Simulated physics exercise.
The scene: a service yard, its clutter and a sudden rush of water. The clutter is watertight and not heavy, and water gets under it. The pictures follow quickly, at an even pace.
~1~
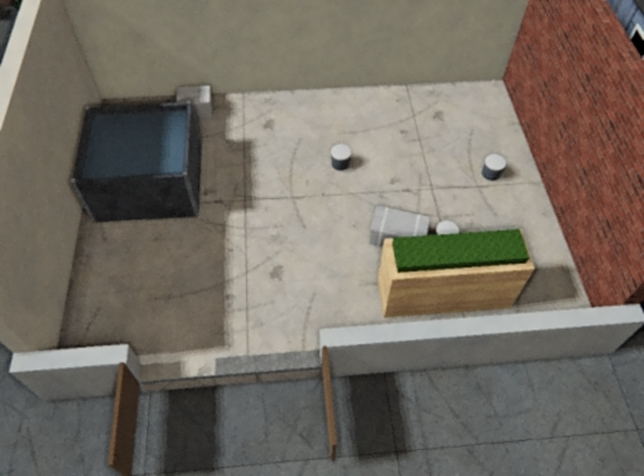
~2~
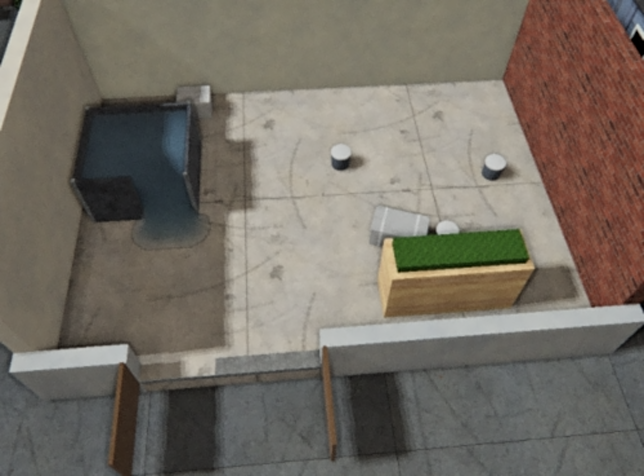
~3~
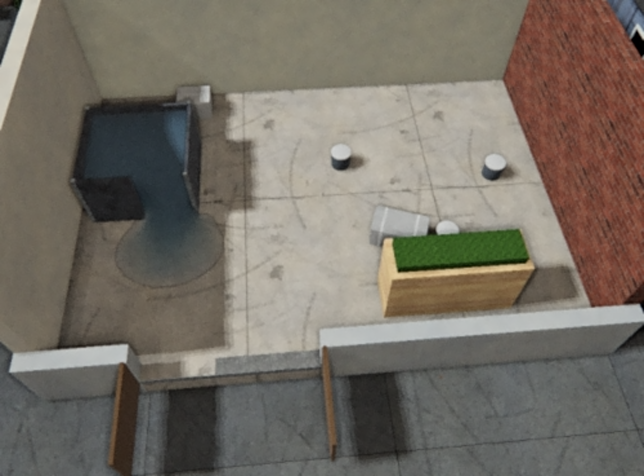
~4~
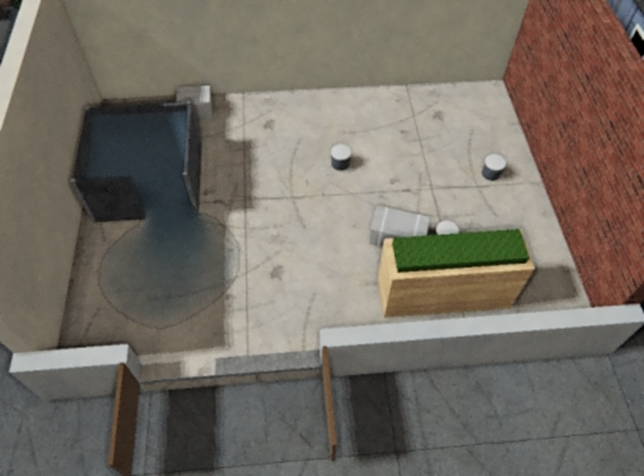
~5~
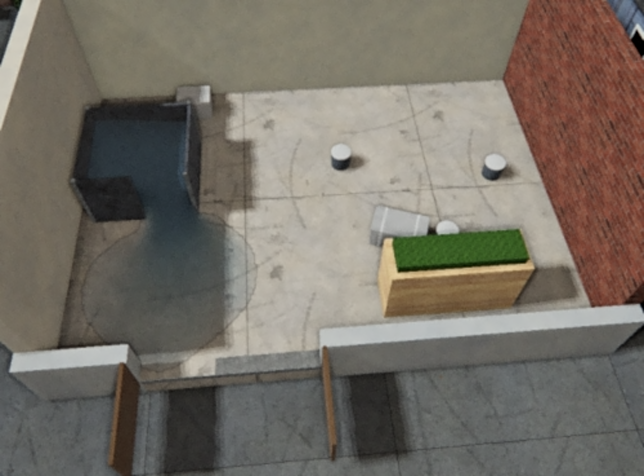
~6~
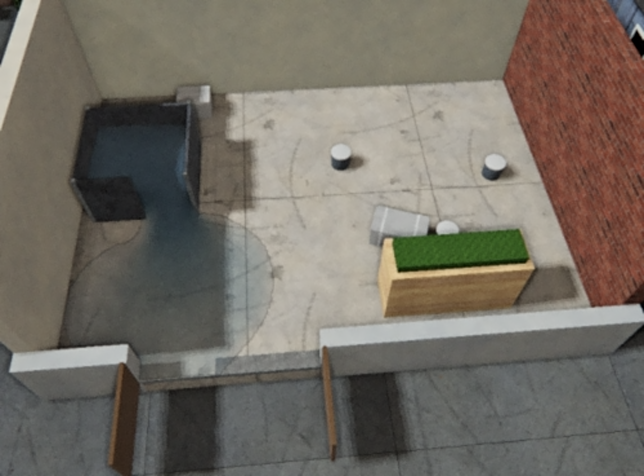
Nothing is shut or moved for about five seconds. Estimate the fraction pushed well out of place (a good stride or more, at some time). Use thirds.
Share: Under a third.
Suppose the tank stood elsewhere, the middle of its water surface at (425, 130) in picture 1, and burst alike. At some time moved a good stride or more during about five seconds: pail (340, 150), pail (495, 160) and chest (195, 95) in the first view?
As listed: Under that, shifted that much, less than that.
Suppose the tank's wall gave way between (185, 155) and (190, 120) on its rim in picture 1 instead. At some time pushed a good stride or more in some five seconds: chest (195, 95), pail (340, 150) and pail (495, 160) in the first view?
One after the other: No, that far or more, swept aside.
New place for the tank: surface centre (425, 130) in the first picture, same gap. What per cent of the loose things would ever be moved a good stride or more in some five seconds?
Some 60 per cent.
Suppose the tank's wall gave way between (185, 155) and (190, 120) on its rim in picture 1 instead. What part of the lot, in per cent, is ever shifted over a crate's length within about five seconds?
Some 80 per cent.
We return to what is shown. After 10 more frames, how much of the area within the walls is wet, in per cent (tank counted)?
Near 35 in a hundred.
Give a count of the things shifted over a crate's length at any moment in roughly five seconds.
It comes to 0.
A moment on, 0 of 5 are well off their spots; 0 afloat.
Next, 0 of 5 are well off their spots; 0 afloat.
Later, 0 of 5 are well off their spots; 0 afloat.
In the end, 0 of 5 are well off their spots, and 0 have been at some point; 0 afloat.
